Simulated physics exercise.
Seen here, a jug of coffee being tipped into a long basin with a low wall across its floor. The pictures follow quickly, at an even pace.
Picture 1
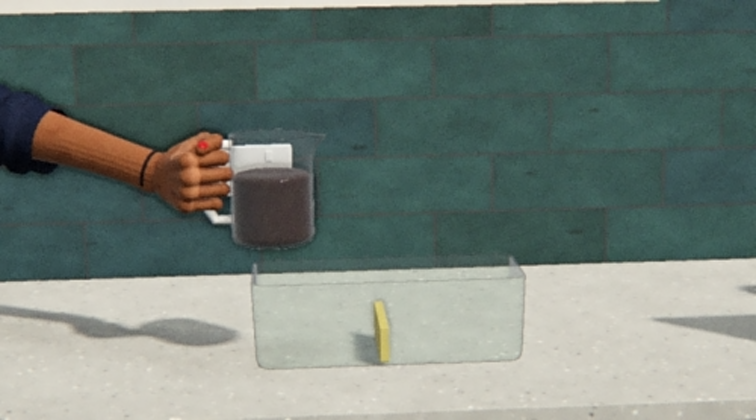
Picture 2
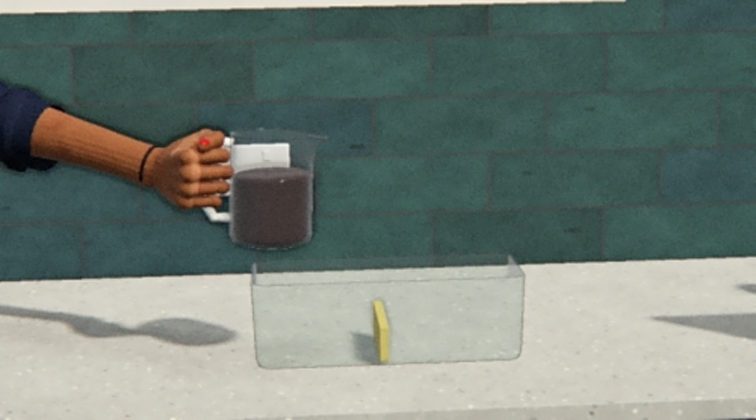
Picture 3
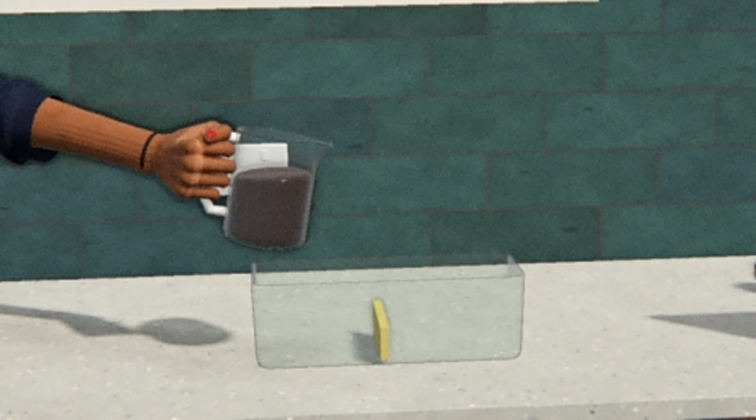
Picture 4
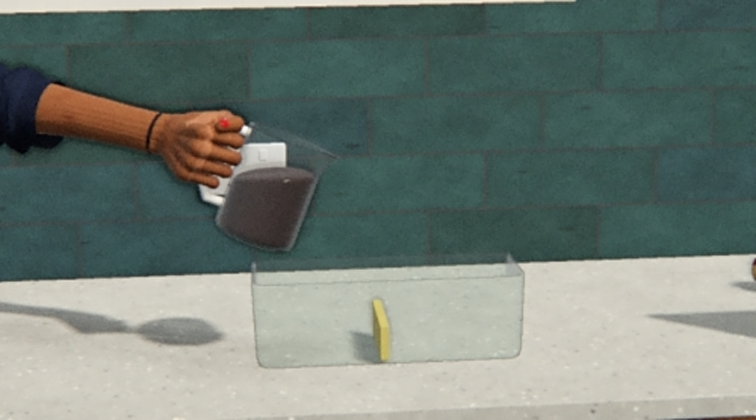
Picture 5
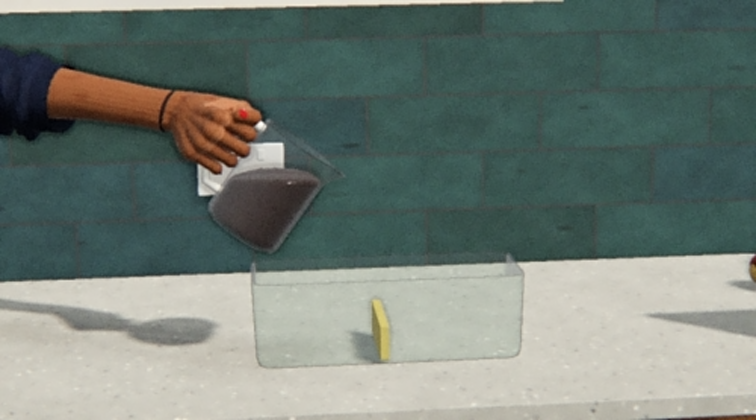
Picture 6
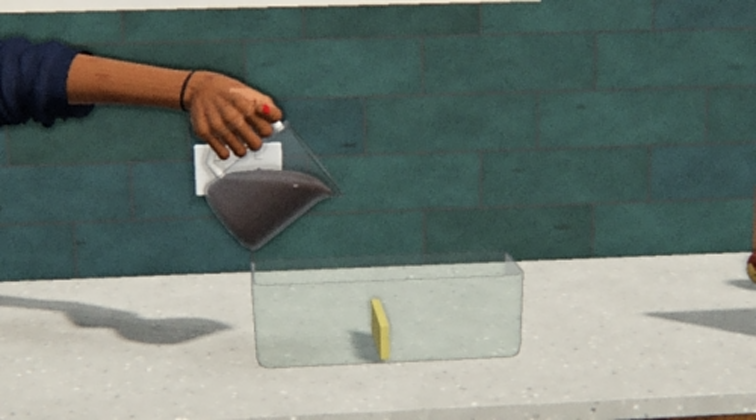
A hand tilting a clear jug of dark coffee steadily to the right above a long transparent basin on a pale counter.
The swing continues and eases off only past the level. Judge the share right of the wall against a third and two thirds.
It comes to not even a third.
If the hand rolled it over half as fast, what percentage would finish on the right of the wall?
Roughly 25 in a hundred.
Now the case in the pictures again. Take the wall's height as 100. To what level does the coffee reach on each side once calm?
The left part 60 per cent, the right part 10.
A moment on, the jug is tipped right over and 61 per cent is still to pour, 20 is left of the wall and 0 right of it.
Next, the jug is tipped right over and 18 per cent is still to pour, 64 is left of the wall and 4 right of it.
Then the jug is tipped right over and 4 per cent is still to pour, 74 is left of the wall and 10 right of it.
Later the jug is tipped right over and 0 per cent is still to pour, 80 is left of the wall and 11 right of it.
In the end 80 per cent lies left of the wall, 12 right of it and 9 outside.
